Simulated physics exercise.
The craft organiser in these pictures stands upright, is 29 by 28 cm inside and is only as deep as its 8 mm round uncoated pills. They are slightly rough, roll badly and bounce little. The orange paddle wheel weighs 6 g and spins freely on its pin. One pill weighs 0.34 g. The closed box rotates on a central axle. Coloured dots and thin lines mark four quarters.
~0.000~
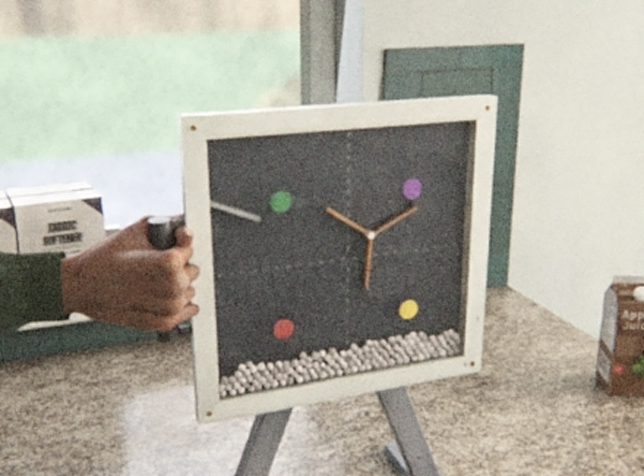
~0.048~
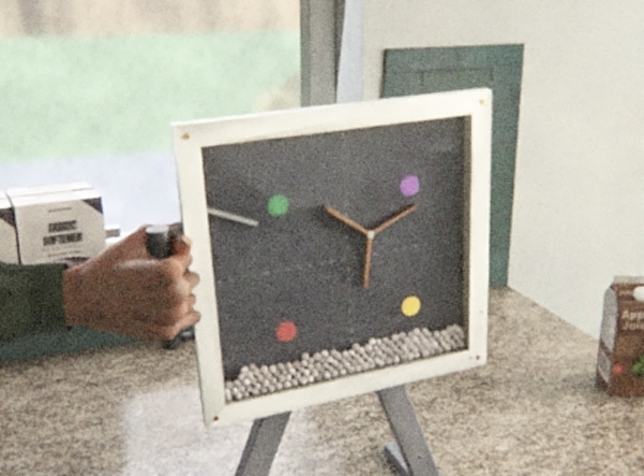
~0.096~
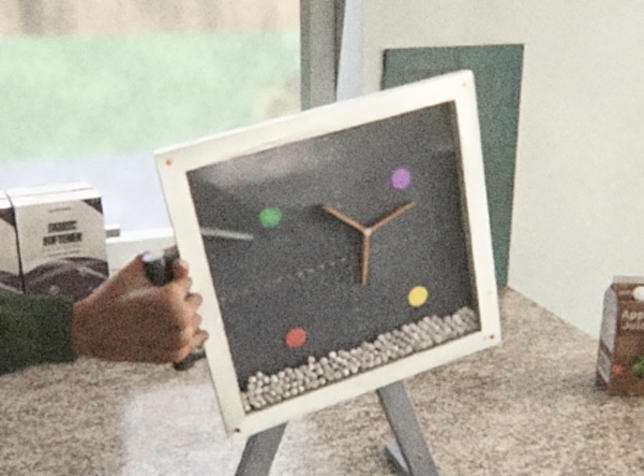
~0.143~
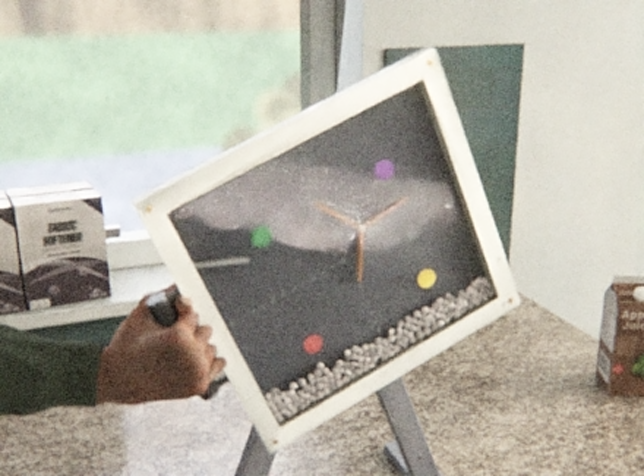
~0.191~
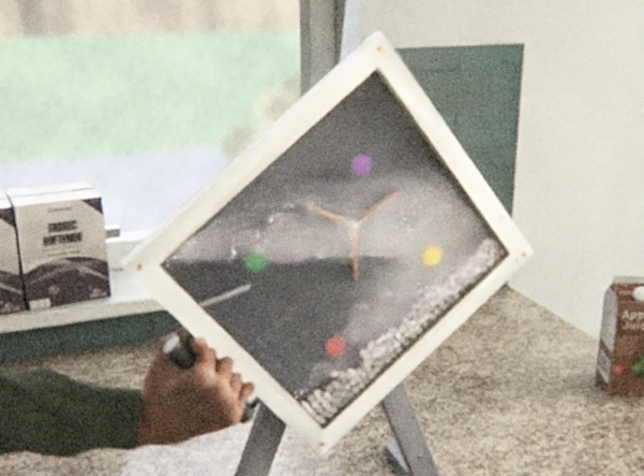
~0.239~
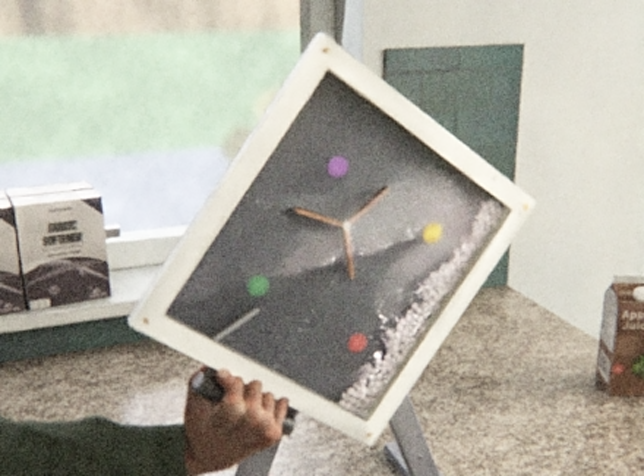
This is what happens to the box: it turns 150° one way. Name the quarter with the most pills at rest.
The one marked green.
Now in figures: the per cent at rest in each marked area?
Red quarter: 25; purple quarter: 0; green quarter: 75; yellow quarter: 0.
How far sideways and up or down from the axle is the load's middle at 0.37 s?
About 12 cm right and 2 cm below.
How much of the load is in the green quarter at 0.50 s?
About 10 per cent.
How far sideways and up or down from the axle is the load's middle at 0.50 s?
About 10 cm right and 1 cm below.
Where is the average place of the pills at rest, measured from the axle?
About 7 cm right and 10 cm below.
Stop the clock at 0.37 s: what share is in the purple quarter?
About 0 per cent.
By 0.37 s, it stands 94° anticlockwise; the pills' middle is 12 cm right of and 2 cm below the centre; red 65 %, yellow 35 %.
By 0.50 s, it stands 134° anticlockwise; the pills' middle is 10 cm right of and 1 cm below the centre; red 70 %, green 10 %, yellow 15 %.
By 0.62 s, it stands 150° anticlockwise; the pills' middle is 8 cm right of and 5 cm below the centre; red 45 %, purple 5 %, green 50 %, yellow 5 %.
At rest by 2.8 s, it stands 150° anticlockwise; red 25 %, purple 0 %, green 75 %, yellow 0 %.
